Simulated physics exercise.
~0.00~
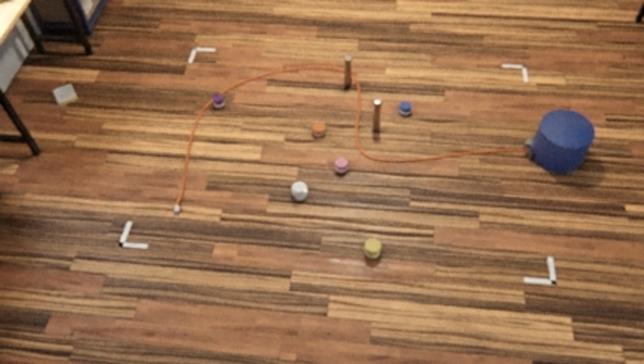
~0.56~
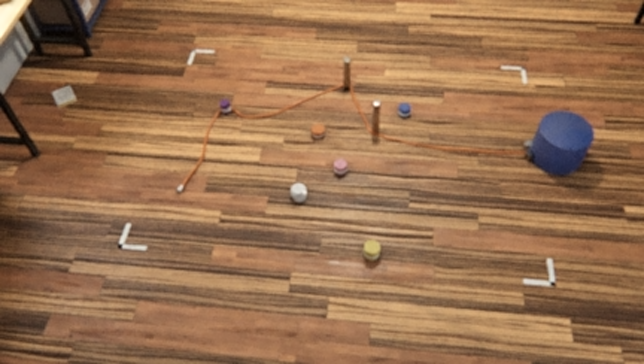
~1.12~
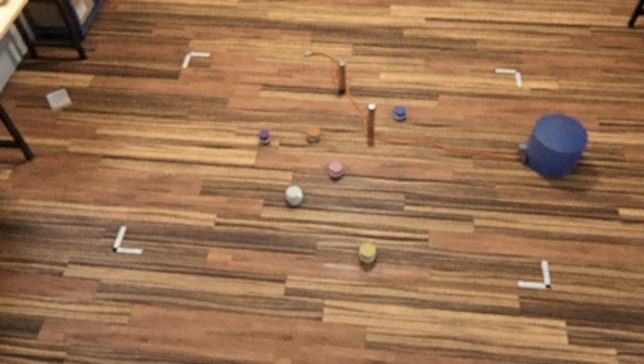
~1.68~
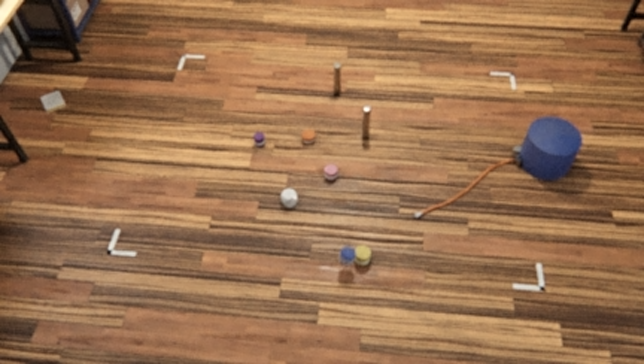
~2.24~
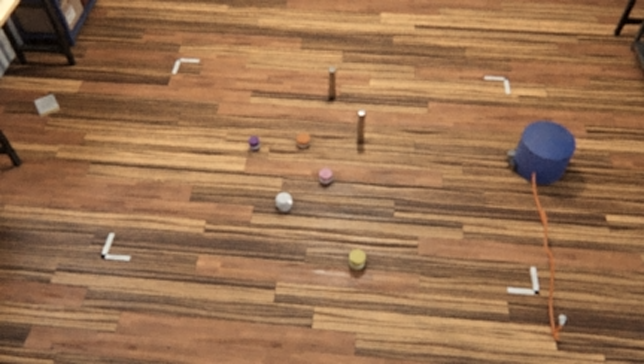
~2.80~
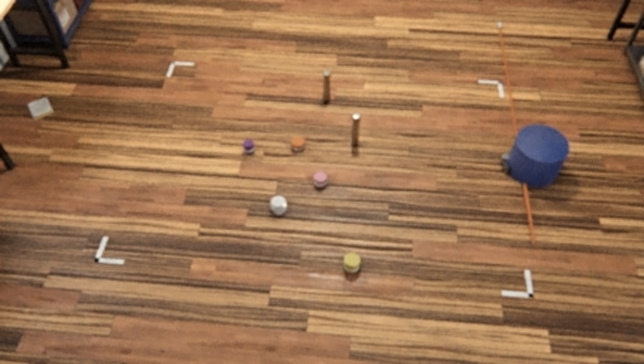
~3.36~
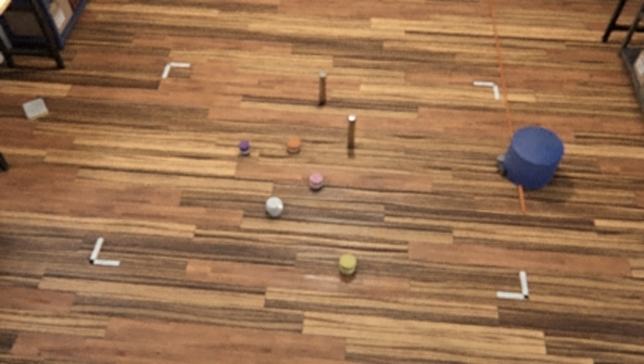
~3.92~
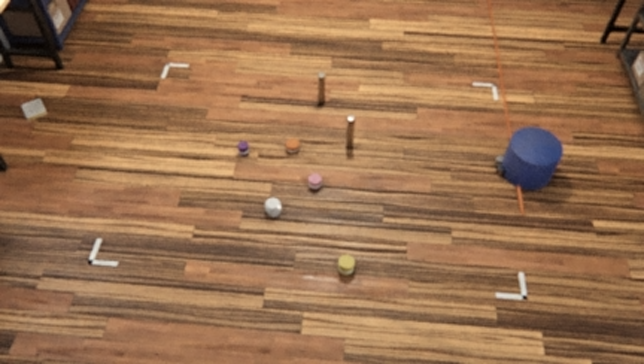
An orange cord runs from a blue reel at the right, around two upright posts and past a small purple object on a wooden floor. As the reel draws it in, the cord drags the purple object right and slightly down, then slips away from it. Its free end passes the posts, and the small blue object turns up beside the yellow one, then is no longer seen. The shortened cord swings below the reel, then stretches upward past it. It ends still partly out, while the orange, pink, white and yellow objects keep their places.
